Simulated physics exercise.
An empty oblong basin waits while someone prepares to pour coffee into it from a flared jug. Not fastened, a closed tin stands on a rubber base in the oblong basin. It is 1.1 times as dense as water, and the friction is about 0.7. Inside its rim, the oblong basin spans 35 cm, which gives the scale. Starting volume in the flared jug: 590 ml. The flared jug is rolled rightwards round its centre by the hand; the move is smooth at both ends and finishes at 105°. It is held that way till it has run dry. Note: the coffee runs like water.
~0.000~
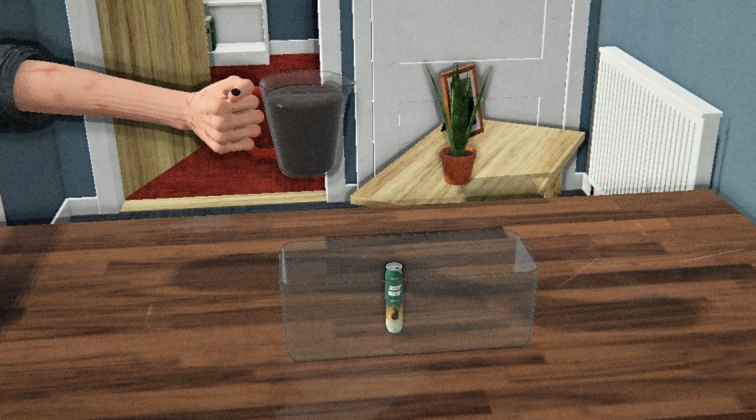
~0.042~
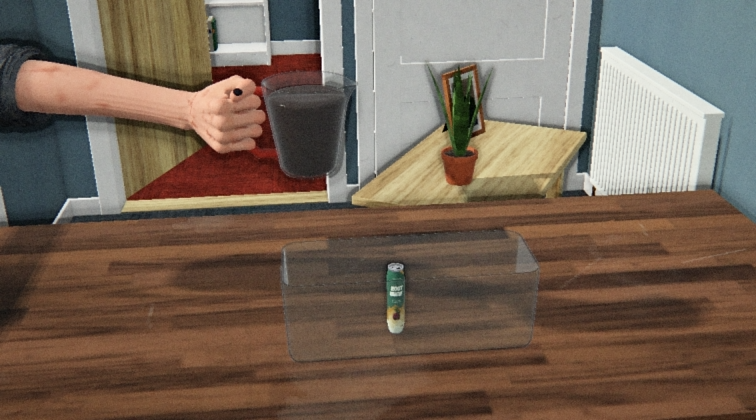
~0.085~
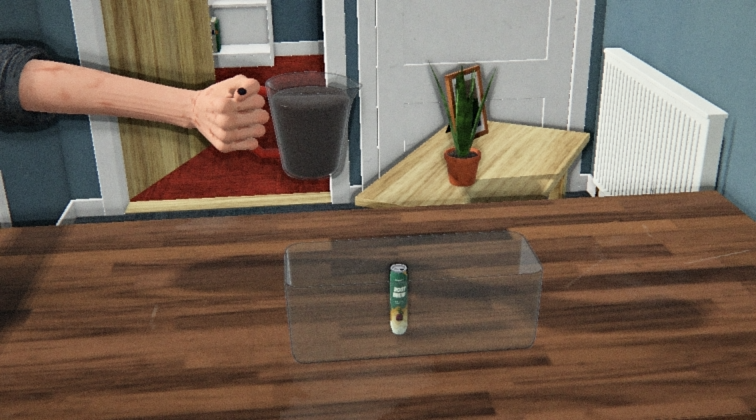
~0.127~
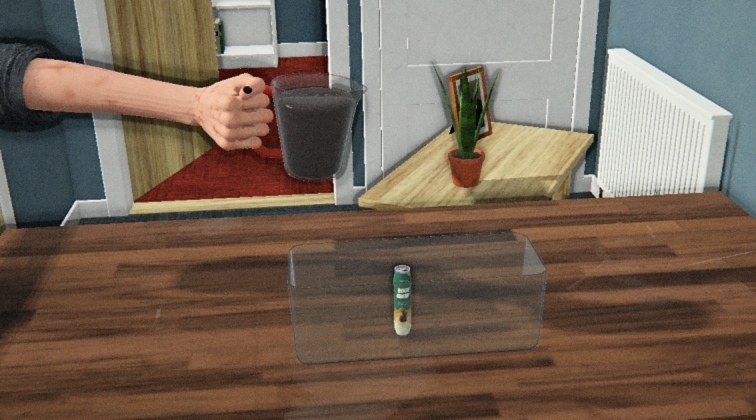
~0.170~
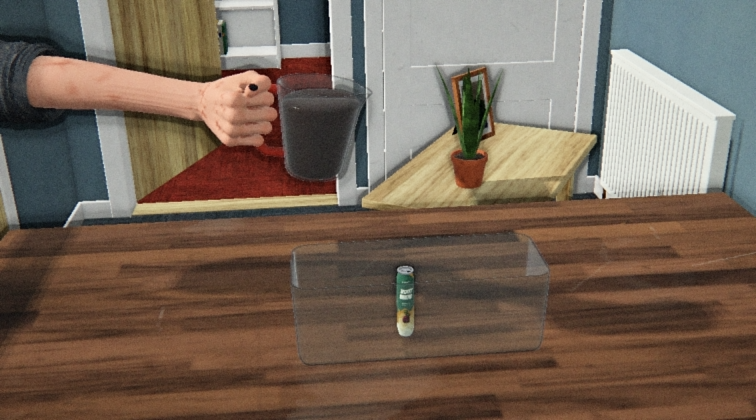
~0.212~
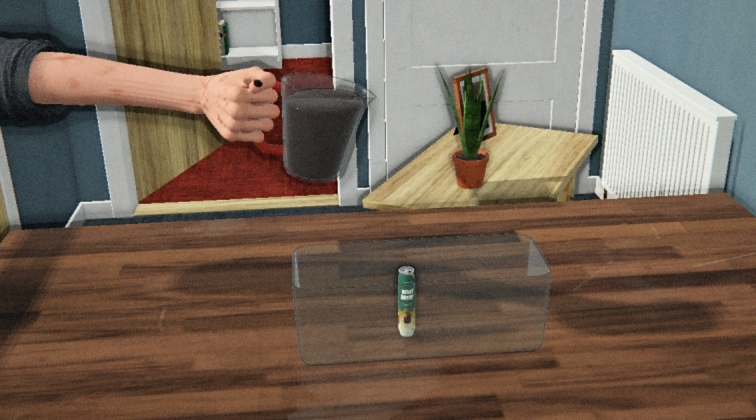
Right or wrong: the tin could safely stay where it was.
Right, it remains upright.
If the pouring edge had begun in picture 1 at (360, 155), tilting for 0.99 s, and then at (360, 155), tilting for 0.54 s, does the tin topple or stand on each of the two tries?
Run one: It tumbles. Run two: It tumbles.
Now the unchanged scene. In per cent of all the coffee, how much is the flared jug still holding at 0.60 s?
About 74 percent.
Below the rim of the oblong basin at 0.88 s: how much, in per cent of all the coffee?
54 %, more or less.
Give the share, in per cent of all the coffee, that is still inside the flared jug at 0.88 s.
I reckon near 18 per cent still sits there.
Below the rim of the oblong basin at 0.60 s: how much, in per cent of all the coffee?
I'd put it near 3 percent.
Then, 0.60 s in, the tilt is 69° and 74 per cent is still to pour; the tin stands where it began.
Then, 0.88 s in, the tilt is 102° and 18 per cent is still to pour; the tin stands where it began.
Then, 1.17 s in, the tilt is 105° and 0 per cent is still to pour; the tin stands where it began.
Then, 1.49 s in, the tilt is 105° and 0 per cent is still to pour; the tin stands where it began.
Finally, the tin stands where it began.
